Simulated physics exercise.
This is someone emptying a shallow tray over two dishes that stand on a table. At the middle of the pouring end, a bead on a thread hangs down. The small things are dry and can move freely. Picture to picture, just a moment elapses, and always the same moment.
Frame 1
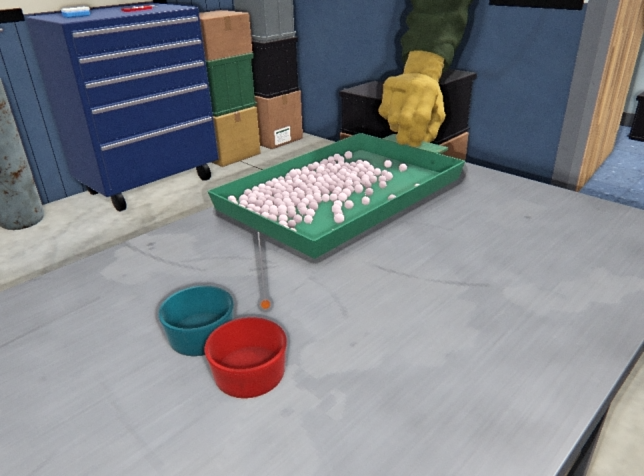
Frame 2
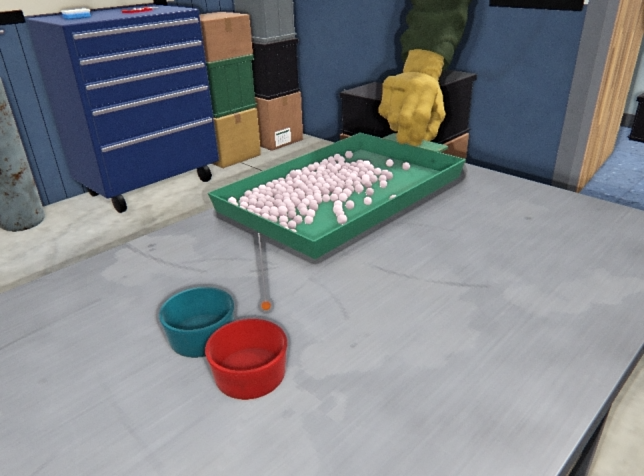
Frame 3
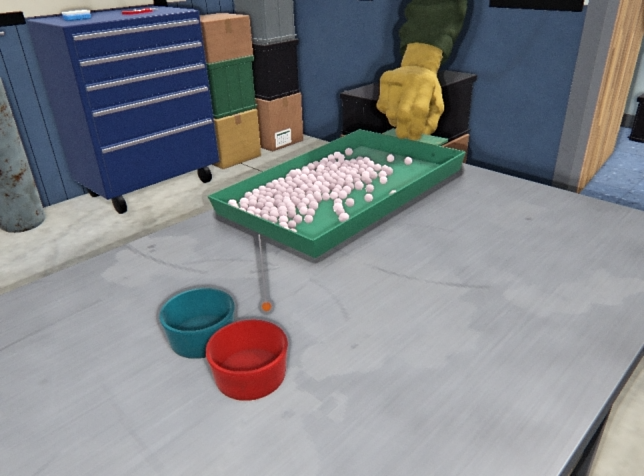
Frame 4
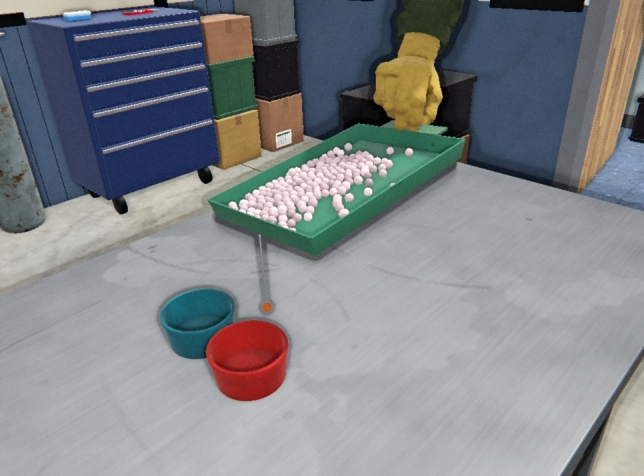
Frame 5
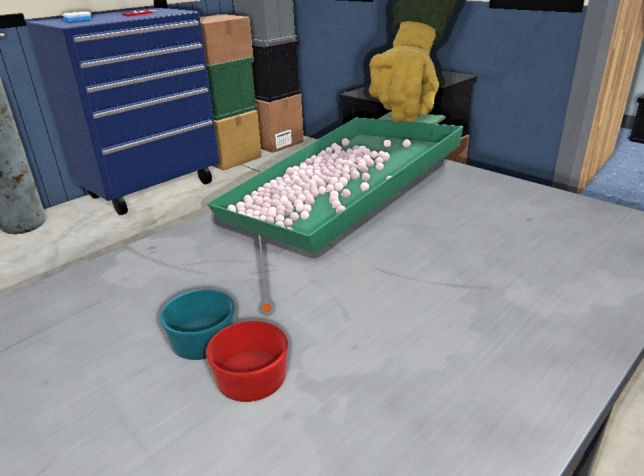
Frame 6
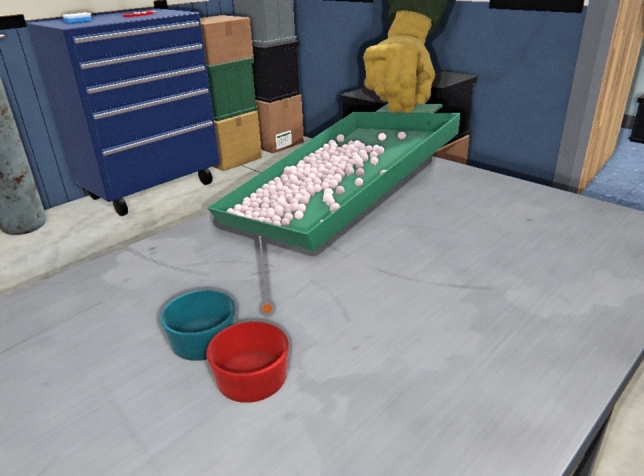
The clip opens on a green tray of small pale pink balls on a grey table, behind a teal dish and a red one, with a yellow-gloved hand at its far end. The hand then raises that end, gradually at first and more clearly later, while the balls shift slightly toward the lower left.
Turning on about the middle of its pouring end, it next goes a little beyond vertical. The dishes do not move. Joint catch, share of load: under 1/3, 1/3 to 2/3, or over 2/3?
1/3 to 2/3.
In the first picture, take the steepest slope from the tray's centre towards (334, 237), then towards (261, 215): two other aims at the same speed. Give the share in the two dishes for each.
In turn 0 and 90 in a hundred.
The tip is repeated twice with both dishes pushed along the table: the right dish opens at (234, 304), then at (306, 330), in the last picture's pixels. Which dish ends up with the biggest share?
Attempt 1: The one on the right side. Attempt 2: The one on the left side.
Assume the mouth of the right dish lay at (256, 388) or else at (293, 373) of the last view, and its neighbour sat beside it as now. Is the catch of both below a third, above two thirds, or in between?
Trial 1 - below one third. Trial 2 - under a third.
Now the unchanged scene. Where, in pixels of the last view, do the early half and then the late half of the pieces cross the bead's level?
Early-half point (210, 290); late-half point (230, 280).
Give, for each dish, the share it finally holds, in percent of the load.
Count per hundred - left dish ~ 50, right dish ~ 0.
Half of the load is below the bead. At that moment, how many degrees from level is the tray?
The tilt is near 90° by then.
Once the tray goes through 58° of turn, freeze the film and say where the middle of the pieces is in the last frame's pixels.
In the last view the centre sits at roughly (271, 171).
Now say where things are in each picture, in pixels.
The first frame shows corners of the pouring end near (213, 191) and (314, 237), level; middle of the load near (315, 190), sugar pearls; left dish near (168, 335); right dish near (216, 375); bead on its thread near (266, 304).
The second frame shows corners of the pouring end near (214, 193) and (314, 238), level; middle of the load near (315, 190).
The third frame shows corners of the pouring end near (213, 195) and (313, 237), tipped barely, lowest at the left corner; middle of the load near (315, 189).
The fourth frame shows corners of the pouring end near (213, 199) and (312, 234), tipped a little, lowest at the left corner; middle of the load near (315, 186).
The fifth frame shows corners of the pouring end near (213, 202) and (309, 232), tipped a little, lowest at the left corner; middle of the load near (312, 184).
The sixth frame shows corners of the pouring end near (213, 206) and (307, 230), tipped clearly, lowest at the left corner; middle of the load near (308, 182), near half on the move; left dish near (170, 339); right dish near (218, 379).
Shortly afterwards, tray tipped steeply; the whole lot on the tray.
Next, tray tipped right over; a little on the tray; near half in the left dish; near a quarter outside both; a little in the air.
Some moments later, tray tipped past a quarter turn; near half in the left dish; near half outside both.
In the end, tray tipped past a quarter turn; none at all in the right dish; near half in the left dish; near half outside both.
